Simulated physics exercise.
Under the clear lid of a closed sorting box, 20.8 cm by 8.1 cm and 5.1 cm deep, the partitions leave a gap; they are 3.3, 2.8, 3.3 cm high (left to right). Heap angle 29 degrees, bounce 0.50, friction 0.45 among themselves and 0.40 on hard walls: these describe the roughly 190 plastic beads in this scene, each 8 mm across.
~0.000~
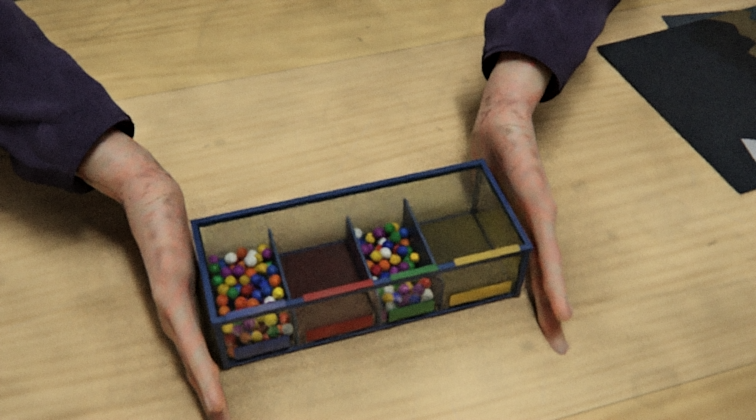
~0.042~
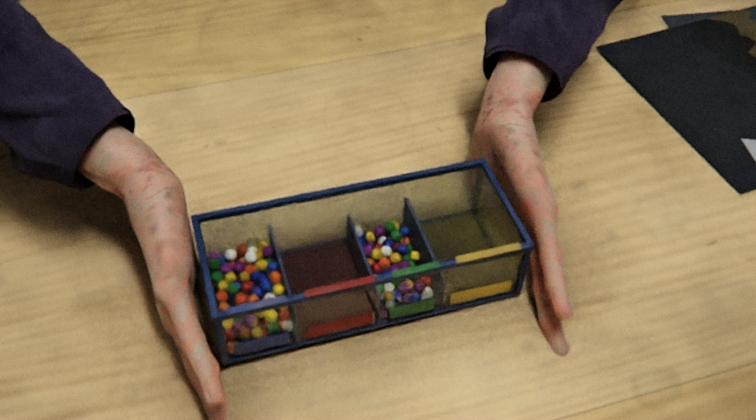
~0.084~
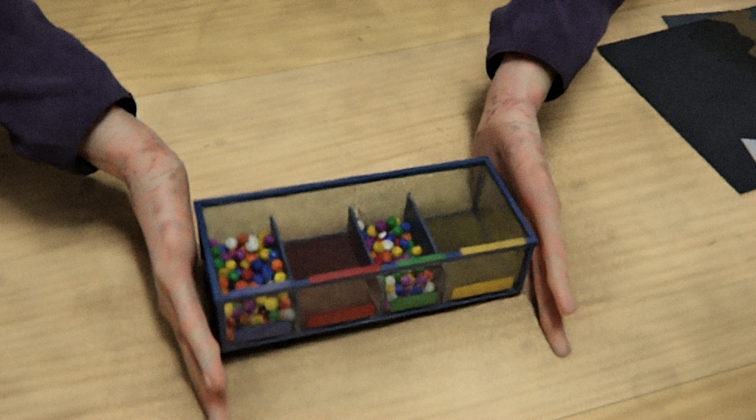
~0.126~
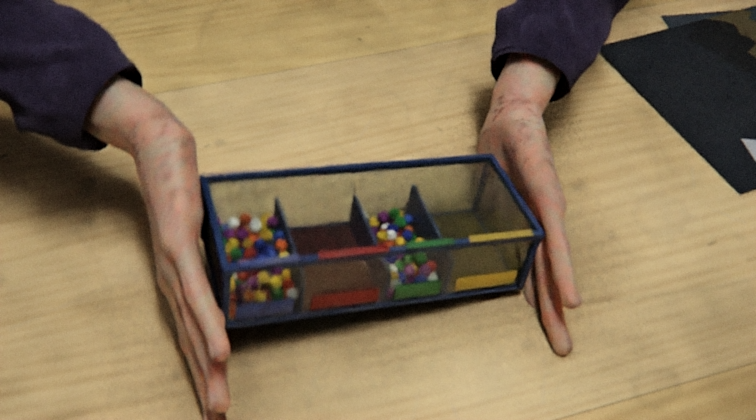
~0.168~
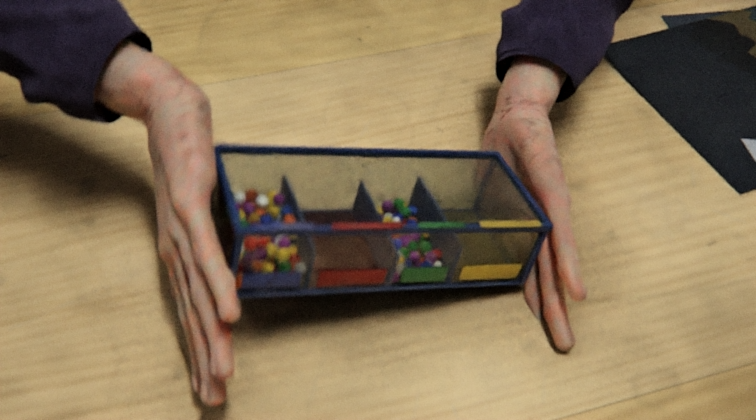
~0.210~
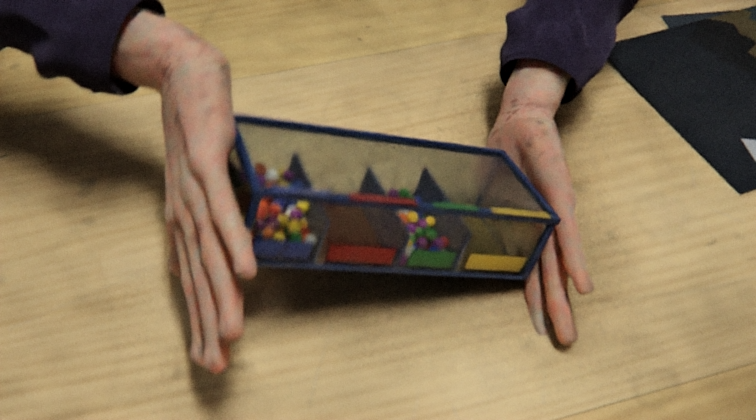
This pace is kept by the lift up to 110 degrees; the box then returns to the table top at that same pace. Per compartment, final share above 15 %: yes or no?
Red compartment no; blue compartment yes; green compartment yes; yellow compartment yes.
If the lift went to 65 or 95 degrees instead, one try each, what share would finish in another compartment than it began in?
Some 15 and 40 per cent.
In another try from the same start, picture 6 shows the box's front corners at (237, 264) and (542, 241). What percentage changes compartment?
Then around 65 percent would end up out of place.
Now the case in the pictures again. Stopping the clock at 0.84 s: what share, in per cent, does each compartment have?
The split is red at 10, blue at 45, green at 30 and yellow at 15 per cent.
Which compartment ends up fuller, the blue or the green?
The larger amount is in the blue one.
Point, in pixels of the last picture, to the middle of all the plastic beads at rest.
(385, 252) or so.
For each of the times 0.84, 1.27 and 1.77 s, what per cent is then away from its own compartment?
30, 50, 55.
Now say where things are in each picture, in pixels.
Box tilt 0 degrees, front corners at (218, 319) and (525, 246); blue 65 %, green 35 %, in the first frame.
Box tilt 1 degrees, front corners at (218, 314) and (527, 245), in the second frame.
Box tilt 5 degrees, front corners at (221, 297) and (530, 240), lowest corner right back, in the third frame.
Box tilt 11 degrees, front corners at (228, 267) and (537, 233), lowest corner right back, in the fourth frame.
Box tilt 17 degrees, front corners at (242, 230) and (545, 225), lowest corner right back, in the fifth frame.
Box tilt 24 degrees, front corners at (260, 190) and (553, 218), lowest corner right back; blue 65 %, green 35 %. The box's pace is about 160 degrees a second, in the sixth frame.
Then, at 0.84 s, tilt 109 degrees; red 10 %, blue 45 %, green 30 %, yellow 15 %.
After 1.27 s, tilt 46 degrees; red 10 %, blue 35 %, green 25 %, yellow 35 %.
Then, at 1.77 s, tilt 0 degrees; red 10 %, blue 35 %, green 25 %, yellow 35 %.
By 2.3 s all is still; red 10 %, blue 35 %, green 25 %, yellow 35 %.
